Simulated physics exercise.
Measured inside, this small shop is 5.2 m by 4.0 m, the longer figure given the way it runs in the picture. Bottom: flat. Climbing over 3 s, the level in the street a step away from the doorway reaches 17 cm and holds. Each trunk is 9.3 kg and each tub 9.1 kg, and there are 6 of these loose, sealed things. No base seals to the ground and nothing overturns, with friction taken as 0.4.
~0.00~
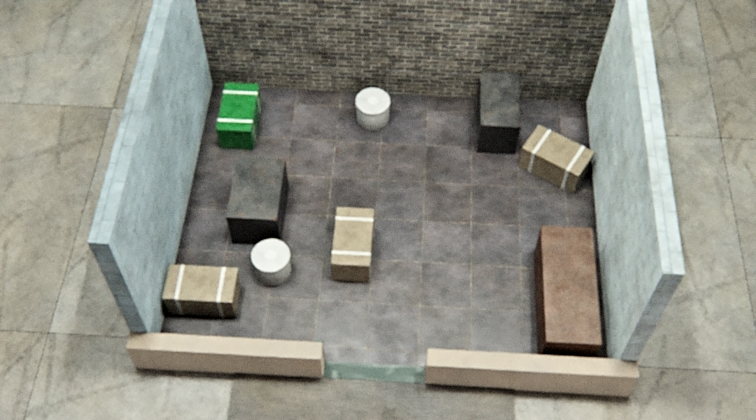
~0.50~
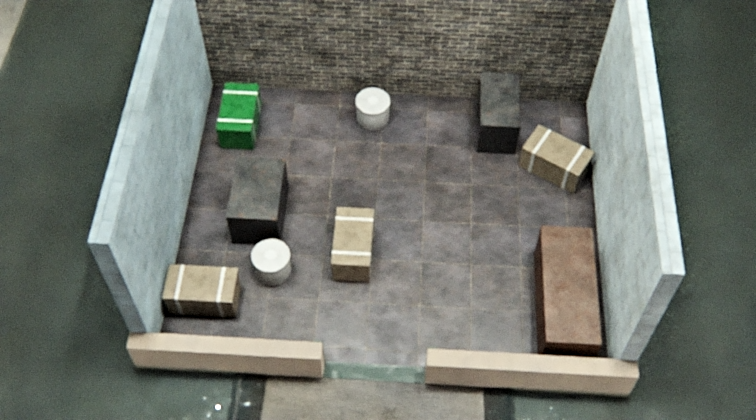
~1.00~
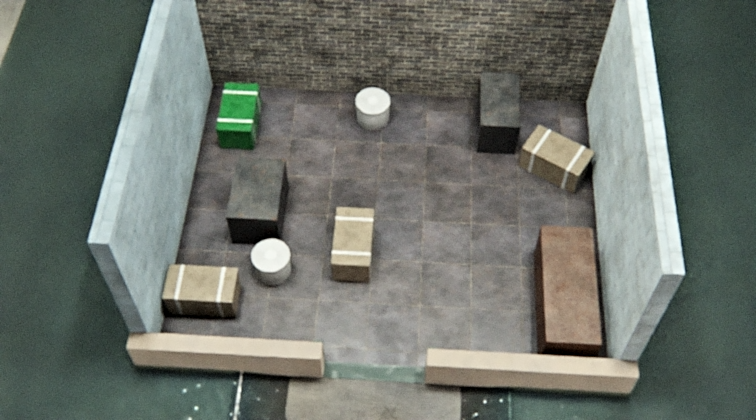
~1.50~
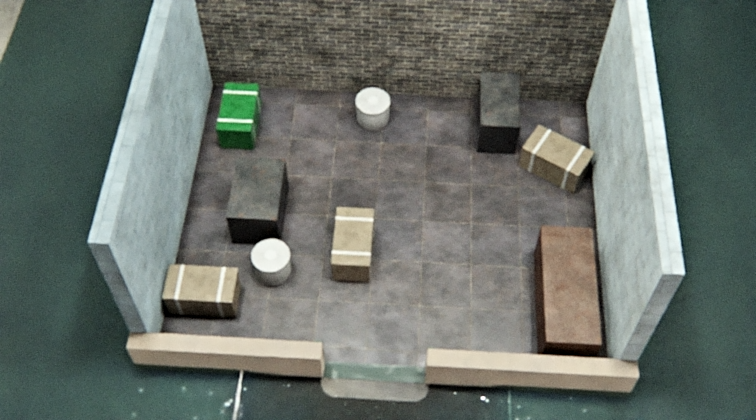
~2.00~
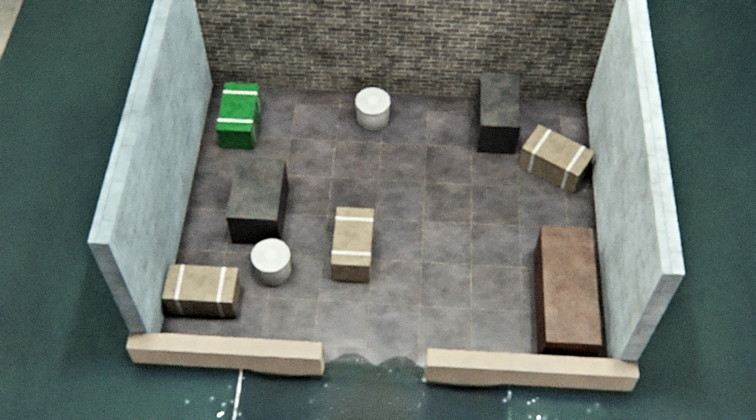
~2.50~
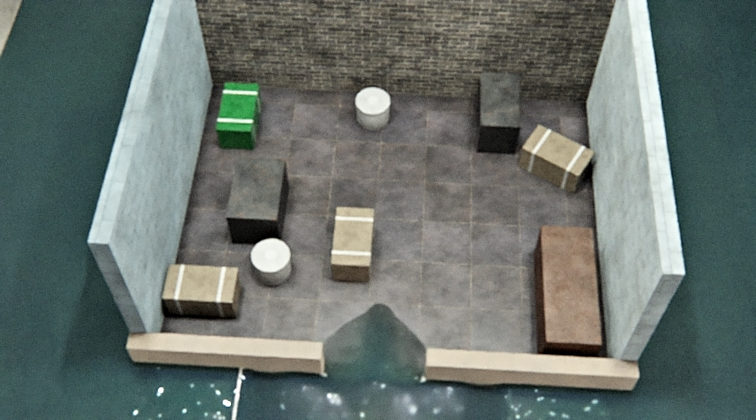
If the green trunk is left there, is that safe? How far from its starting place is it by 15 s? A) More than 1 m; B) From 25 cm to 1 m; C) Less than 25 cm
Answer: A.
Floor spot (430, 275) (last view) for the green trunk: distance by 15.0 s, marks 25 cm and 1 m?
Well, it gets shoved far.
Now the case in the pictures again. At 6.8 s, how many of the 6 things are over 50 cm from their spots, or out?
That would be 1.
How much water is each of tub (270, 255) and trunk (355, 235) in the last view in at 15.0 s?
Depths: Near 4 cm, then near 6 cm.
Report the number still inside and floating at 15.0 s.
At that moment 5.
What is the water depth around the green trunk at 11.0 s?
I'd put it at about 5 cm.
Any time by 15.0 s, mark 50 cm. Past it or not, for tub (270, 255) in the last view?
Looking at it, I'd say lower.
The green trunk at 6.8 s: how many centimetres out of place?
Close to 0 cm.
After 3.5 s the green trunk is near (238, 106), 0.0 m from its start, aground; 0 afloat.
After 6.8 s the green trunk is near (238, 106), 0.0 m from its start, aground; 1 afloat.
After 11.0 s the green trunk is near (210, 203), 1.6 m from its start, afloat; 5 afloat.
After 15.0 s the green trunk is near (233, 270), 2.5 m from its start, afloat; 5 afloat.
